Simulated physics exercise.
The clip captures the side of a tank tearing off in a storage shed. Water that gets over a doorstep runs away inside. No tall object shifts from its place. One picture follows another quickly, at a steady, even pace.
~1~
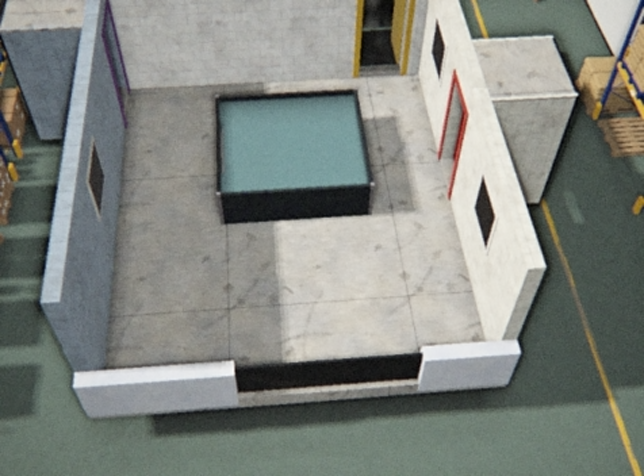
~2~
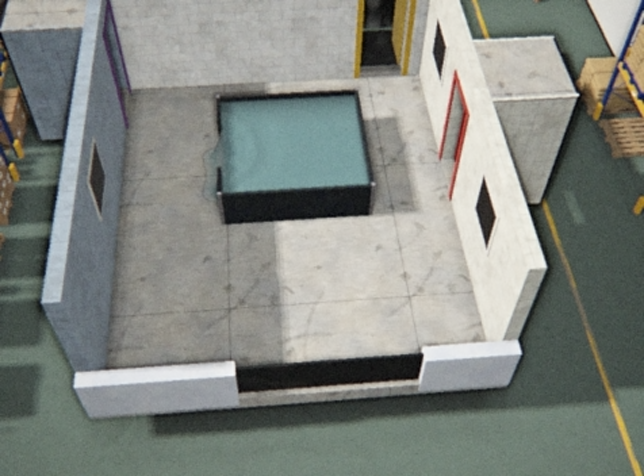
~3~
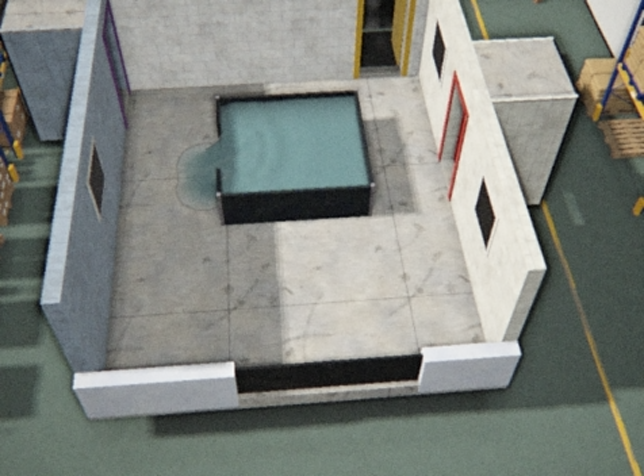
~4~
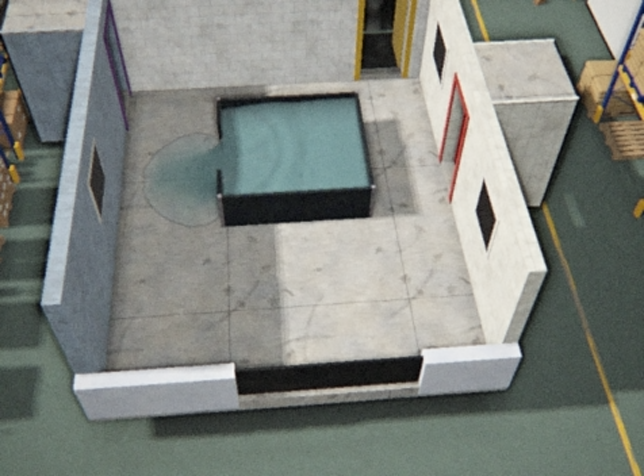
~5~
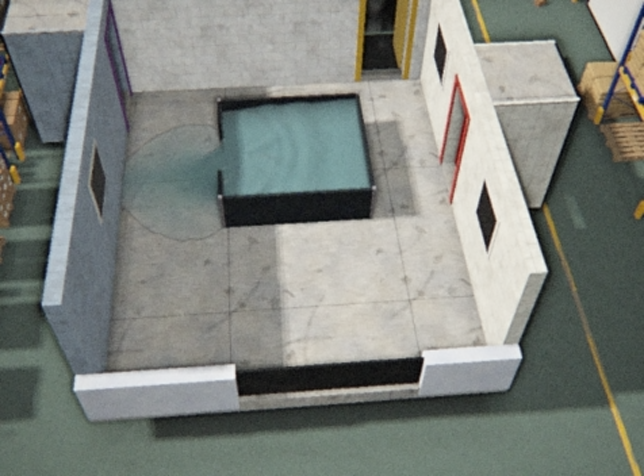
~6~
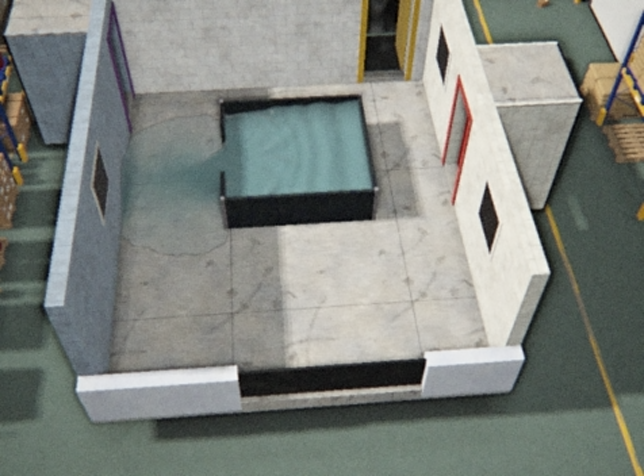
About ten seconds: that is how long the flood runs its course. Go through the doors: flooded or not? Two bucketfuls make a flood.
My prediction: The yellow door will be overrun; the red door will be overrun; the purple door will be overrun.
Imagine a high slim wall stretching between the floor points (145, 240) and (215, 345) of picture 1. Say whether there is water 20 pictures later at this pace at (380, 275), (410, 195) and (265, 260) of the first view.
In turn: Free of water, dry, under water.
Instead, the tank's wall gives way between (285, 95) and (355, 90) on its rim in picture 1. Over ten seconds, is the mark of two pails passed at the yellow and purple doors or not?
Looking at each: The yellow one admits more, while the purple one admits more.
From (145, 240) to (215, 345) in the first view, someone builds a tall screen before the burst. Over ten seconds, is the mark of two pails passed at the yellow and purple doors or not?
The yellow door exceeds the limit, the purple door exceeds the limit.
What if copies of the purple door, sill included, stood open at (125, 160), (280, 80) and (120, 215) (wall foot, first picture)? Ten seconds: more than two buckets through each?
The three come out over, short and over.
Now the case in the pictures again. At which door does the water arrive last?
That's the red-painted one.
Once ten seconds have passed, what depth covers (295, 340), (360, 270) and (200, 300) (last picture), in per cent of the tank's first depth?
The three come to some 8, 12 and 6 per cent respectively.
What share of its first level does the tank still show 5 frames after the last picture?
My reading: Near 76 %.
A moment on, water covers 20 % of the floor; the yellow door not reached, the red door not reached, the purple door wet at the sill, nothing in.
Next, water covers 30 % of the floor; the yellow door not reached, the red door not reached, the purple door under two buckets in.
Then, water covers 55 % of the floor; the yellow door wet at the sill, nothing in, the red door not reached, the purple door over two buckets in.
Later, water covers 90 % of the floor; the yellow door under two buckets in, the red door wet at the sill, nothing in, the purple door far over two buckets in.
In the end, water covers 100 % of the floor; the yellow door far over two buckets in, the red door over two buckets in, the purple door far over two buckets in.
